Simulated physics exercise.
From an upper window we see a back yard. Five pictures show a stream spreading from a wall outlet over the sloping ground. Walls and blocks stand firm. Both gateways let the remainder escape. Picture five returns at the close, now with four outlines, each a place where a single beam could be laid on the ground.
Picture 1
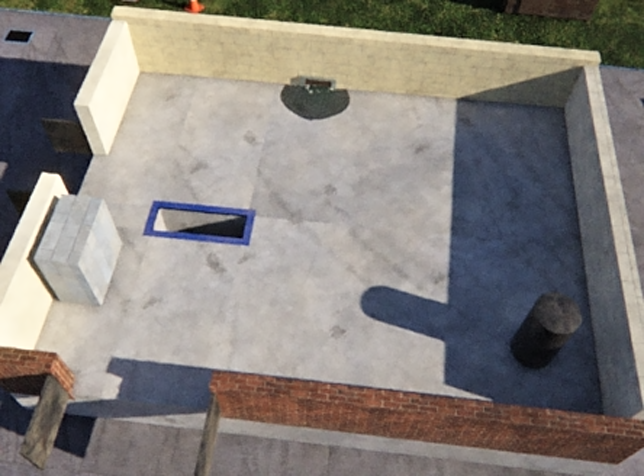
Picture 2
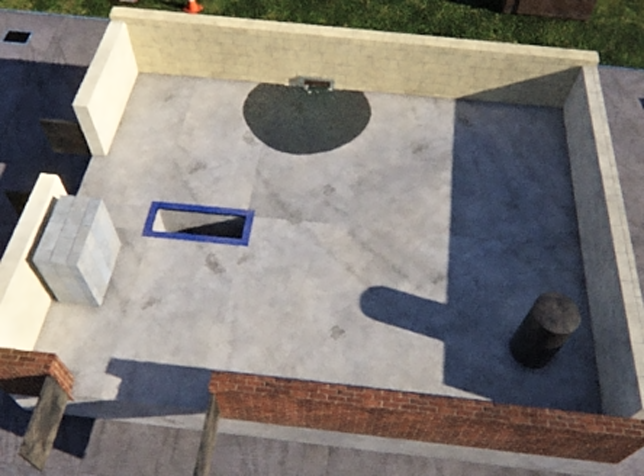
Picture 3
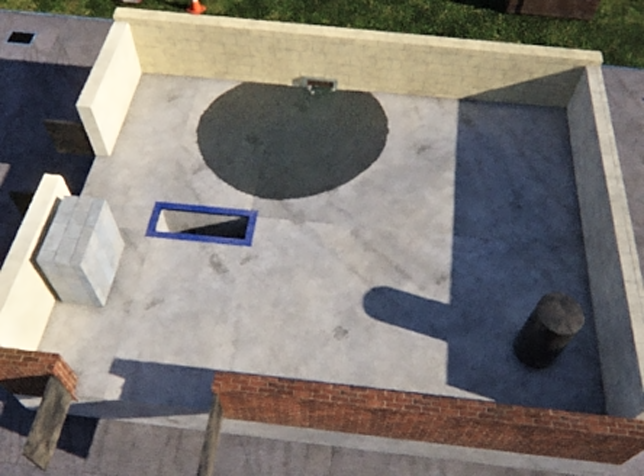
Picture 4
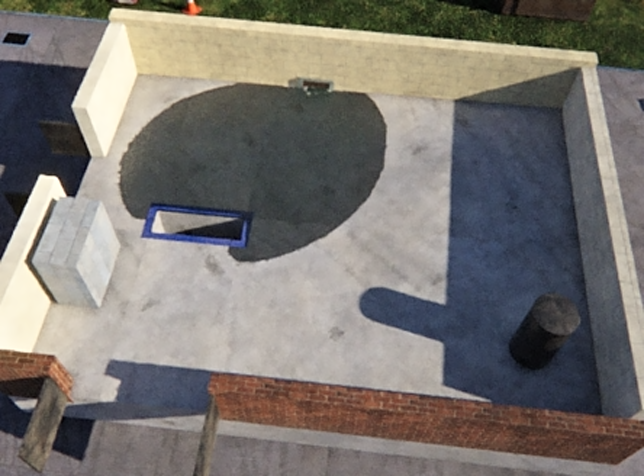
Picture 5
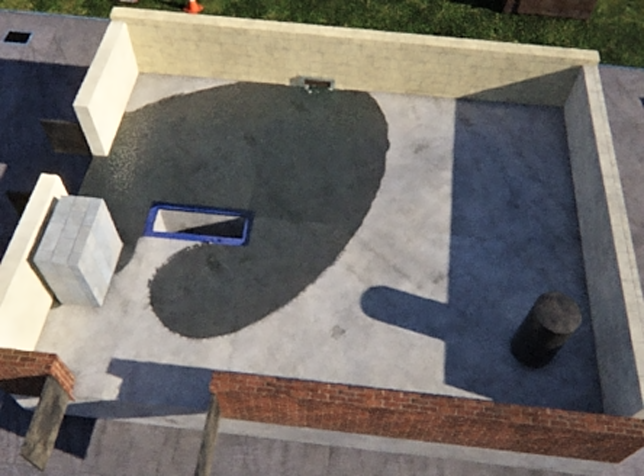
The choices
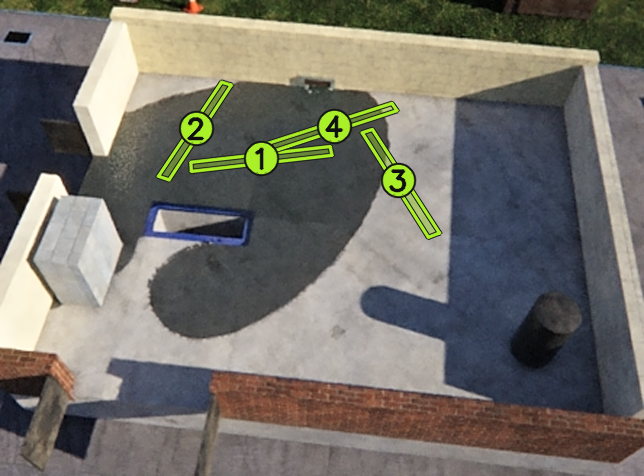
In a walled back yard, a dark patch of water spread from an opening in the far wall, reached the blue-edged drain, then crept around it toward the left side and the near ground.
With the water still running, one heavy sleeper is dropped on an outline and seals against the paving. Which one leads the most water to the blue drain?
I would pick position 2.
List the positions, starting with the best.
Best to worst: 2, 3, 4, 1.
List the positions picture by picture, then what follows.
Outfall at (318, 82); blue drain at (200, 223); open gate at (148, 386); open gate at (95, 188); water covers 2 % of the ground and shows as far out as (288, 104); blue drain still dry.
Water covers 6 % of the ground and shows as far out as (254, 132); blue drain still dry.
Water covers 14 % of the ground and shows as far out as (211, 165); blue drain still dry.
Water covers 24 % of the ground and shows as far out as (137, 204); blue drain taking water.
Water covers 33 % of the ground and shows as far out as (187, 324); blue drain taking water.
On the marked copy, 1 from (191, 166) to (331, 150); 2 from (163, 178) to (226, 83); 3 from (367, 131) to (433, 235); 4 from (271, 147) to (394, 107).
If 1 is chosen, about 8 % of the stream runs into the blue drain, about 92 % out by the gates.
If 2 is chosen, about 62 % of the stream runs into the blue drain, about 37 % out by the gates.
If 3 is chosen, about 43 % of the stream runs into the blue drain, about 55 % out by the gates.
If 4 is chosen, about 17 % of the stream runs into the blue drain, about 83 % out by the gates.
